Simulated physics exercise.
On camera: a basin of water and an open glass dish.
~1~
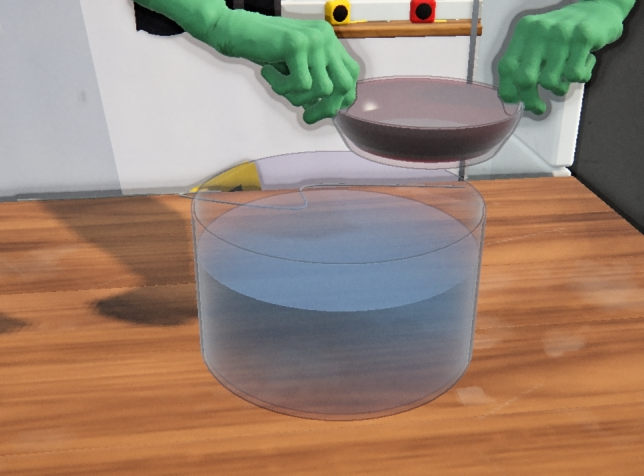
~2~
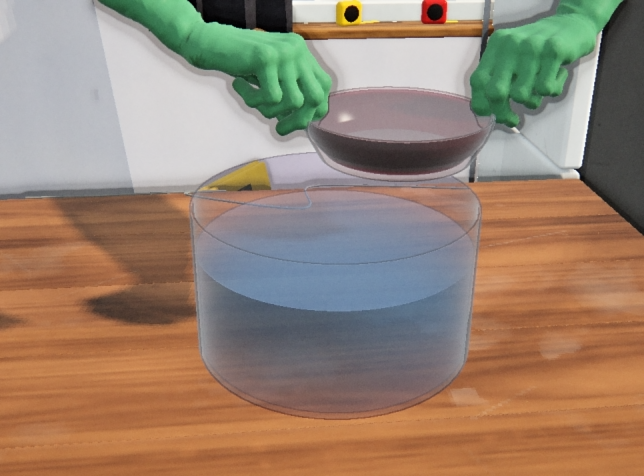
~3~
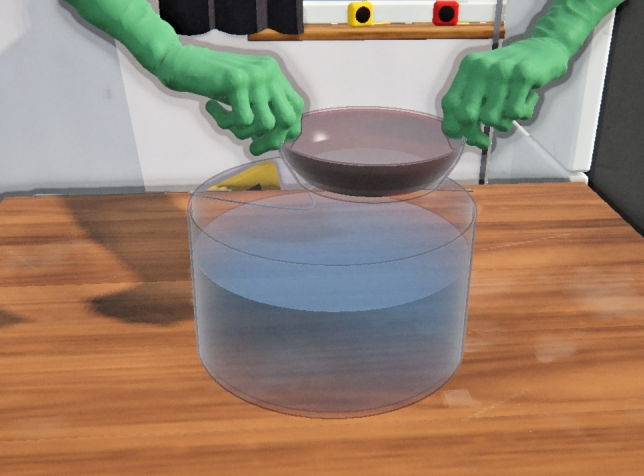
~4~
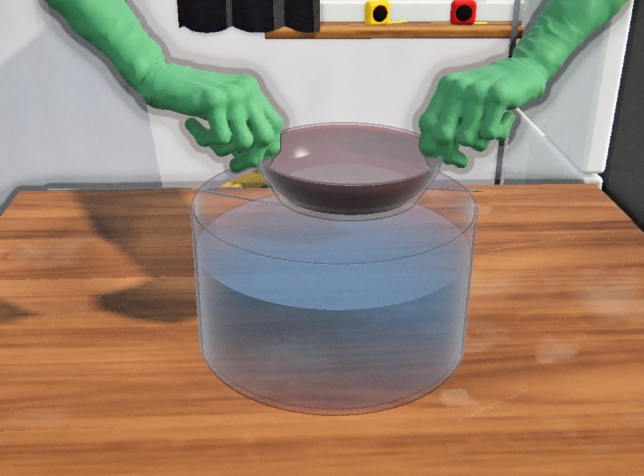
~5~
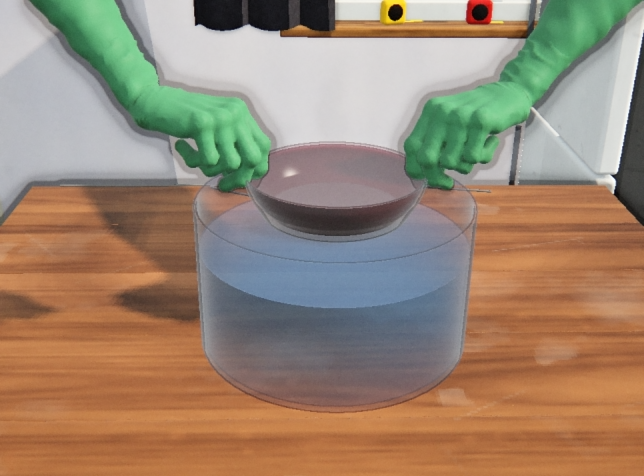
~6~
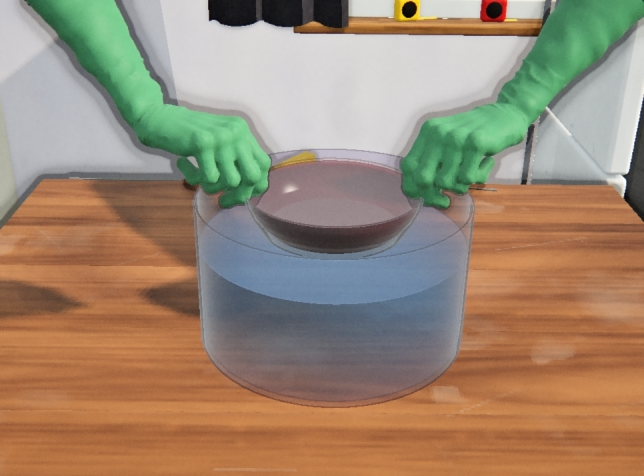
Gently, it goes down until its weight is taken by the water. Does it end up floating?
No, once they let go, it's going to go down.
Shortly, the dish dips into the water.
Then, water pours in over its rim.
At the finish, the dish lies on the bottom.
